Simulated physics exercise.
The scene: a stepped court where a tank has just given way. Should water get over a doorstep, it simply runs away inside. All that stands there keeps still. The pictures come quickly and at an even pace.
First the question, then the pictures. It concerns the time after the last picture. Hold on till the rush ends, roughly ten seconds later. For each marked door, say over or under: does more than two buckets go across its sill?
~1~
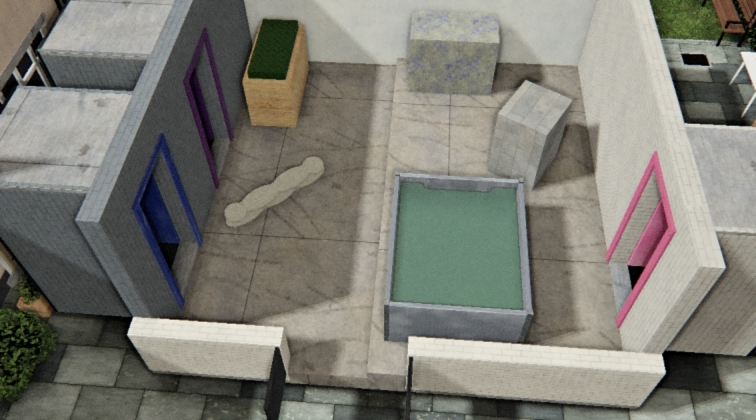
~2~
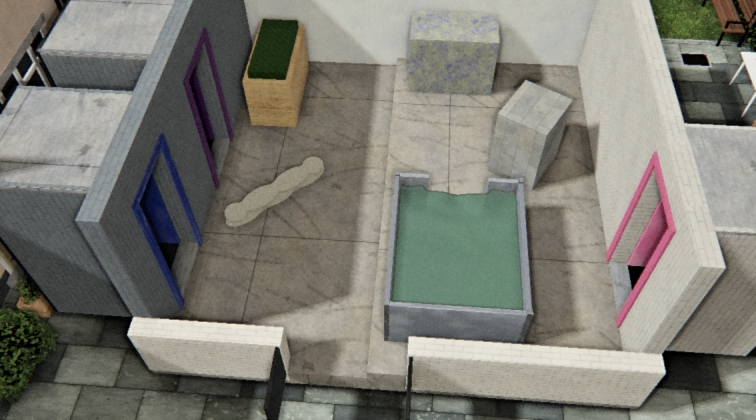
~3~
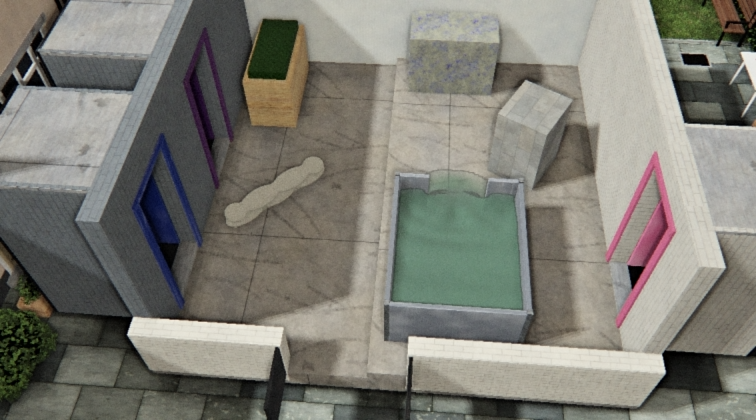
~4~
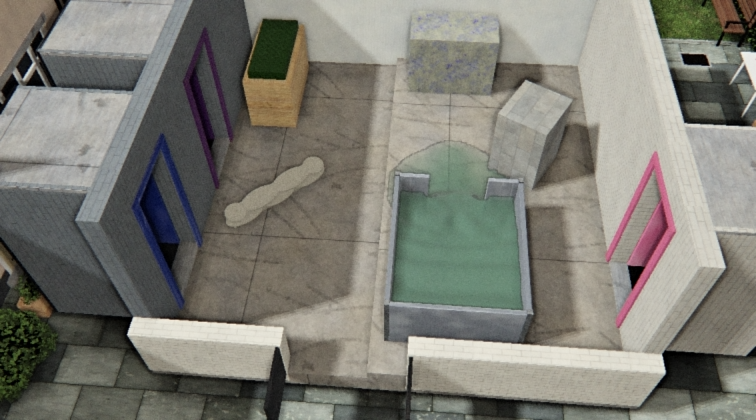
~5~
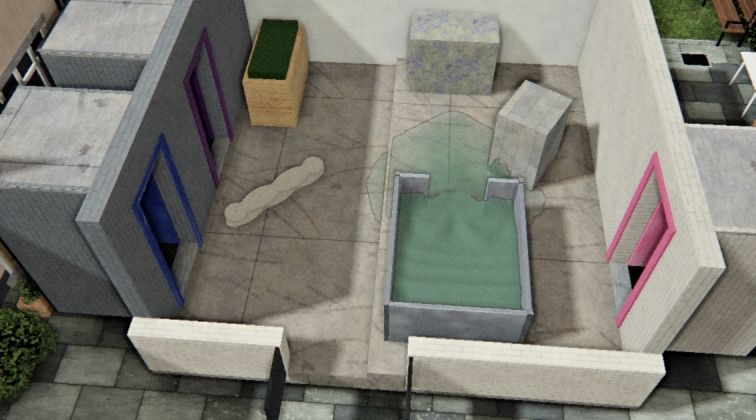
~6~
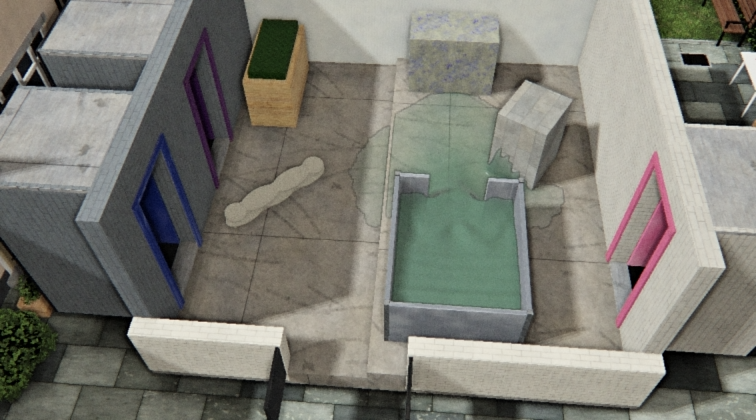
Pink door: Over, blue door: Under, purple door: Over.
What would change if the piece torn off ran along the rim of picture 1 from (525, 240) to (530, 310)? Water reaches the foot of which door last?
That would be the one in purple.
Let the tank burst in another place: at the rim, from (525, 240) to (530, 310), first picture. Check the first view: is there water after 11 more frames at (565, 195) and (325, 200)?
Respectively: Drenched and parched.
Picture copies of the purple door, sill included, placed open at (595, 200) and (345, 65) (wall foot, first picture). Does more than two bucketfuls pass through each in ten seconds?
Per door: Within the limit; past the limit.
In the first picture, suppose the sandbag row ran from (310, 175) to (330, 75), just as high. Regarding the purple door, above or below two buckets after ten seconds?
So the purple one never gets there.
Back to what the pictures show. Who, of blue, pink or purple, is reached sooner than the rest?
The door marked pink.
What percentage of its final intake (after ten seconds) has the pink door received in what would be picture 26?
Close to 5 percent.
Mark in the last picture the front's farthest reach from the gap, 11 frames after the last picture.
I'd go with roughly (256, 60).
A moment on, water covers 40 % of the floor; the pink door not reached, the blue door not reached, the purple door not reached.
Next, water covers 50 % of the floor; the pink door wet at the sill, nothing in, the blue door not reached, the purple door not reached.
Then, water covers 65 % of the floor; the pink door under two buckets in, the blue door not reached, the purple door wet at the sill, nothing in.
Later, water covers 80 % of the floor; the pink door under two buckets in, the blue door wet at the sill, nothing in, the purple door under two buckets in.
In the end, water covers 90 % of the floor; the pink door over two buckets in, the blue door wet at the sill, nothing in, the purple door far over two buckets in.
